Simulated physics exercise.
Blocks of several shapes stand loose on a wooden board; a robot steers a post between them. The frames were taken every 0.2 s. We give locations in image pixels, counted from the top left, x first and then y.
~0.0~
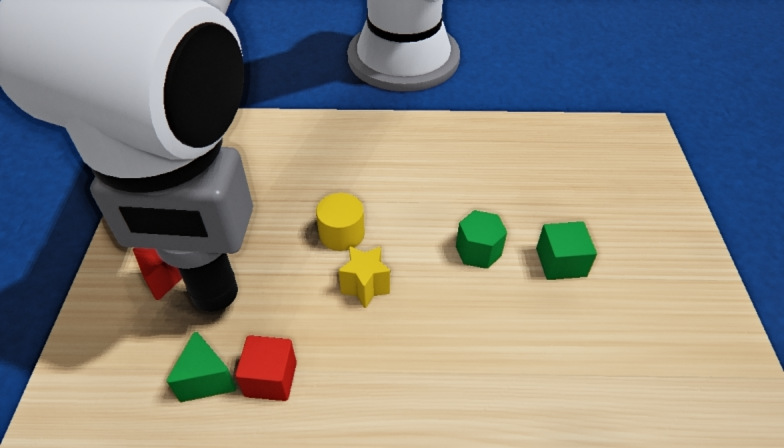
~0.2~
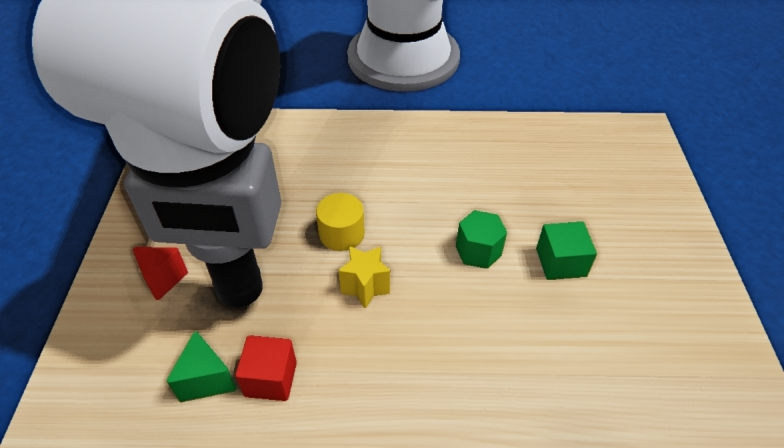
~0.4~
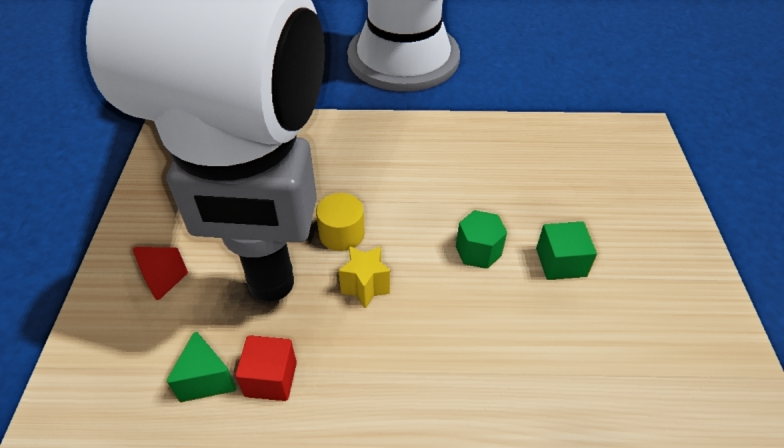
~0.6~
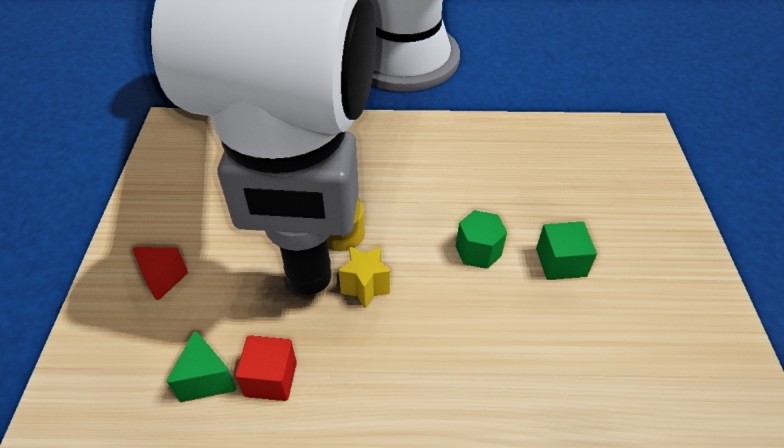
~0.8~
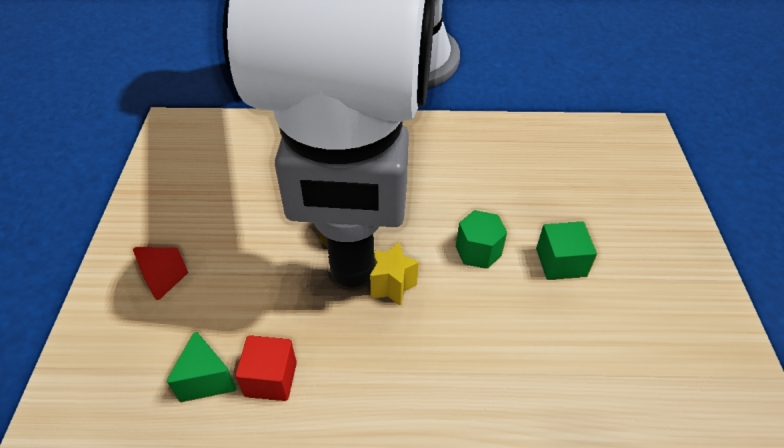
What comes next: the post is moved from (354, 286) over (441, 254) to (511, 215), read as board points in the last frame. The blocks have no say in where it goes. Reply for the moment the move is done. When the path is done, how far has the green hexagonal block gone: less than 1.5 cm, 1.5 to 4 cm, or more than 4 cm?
Above 4 cm.
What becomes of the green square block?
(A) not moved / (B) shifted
Correct choice: B.
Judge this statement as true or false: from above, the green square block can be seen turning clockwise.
True - the claim holds.
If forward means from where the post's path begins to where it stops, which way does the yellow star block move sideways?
It is pushed towards the right-hand side.
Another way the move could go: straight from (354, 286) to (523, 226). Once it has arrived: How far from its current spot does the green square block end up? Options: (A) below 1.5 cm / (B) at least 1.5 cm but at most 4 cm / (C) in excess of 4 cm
That would be B.
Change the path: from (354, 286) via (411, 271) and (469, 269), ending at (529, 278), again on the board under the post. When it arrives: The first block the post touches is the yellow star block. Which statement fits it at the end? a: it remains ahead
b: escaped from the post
Option a.
What follows on the original path. One third of the way, post (414, 250); yellow star block (453, 251), turned 20° clockwise.
Two thirds of the way, post (469, 225); yellow star block (481, 250), turned 70° clockwise; green hexagonal block (513, 224), turned 30° anticlockwise.
At the end, post (515, 199); yellow circle still; yellow star block (481, 250), turned 70° clockwise; green hexagonal block (551, 212); green square block (586, 241), turned 40° clockwise.
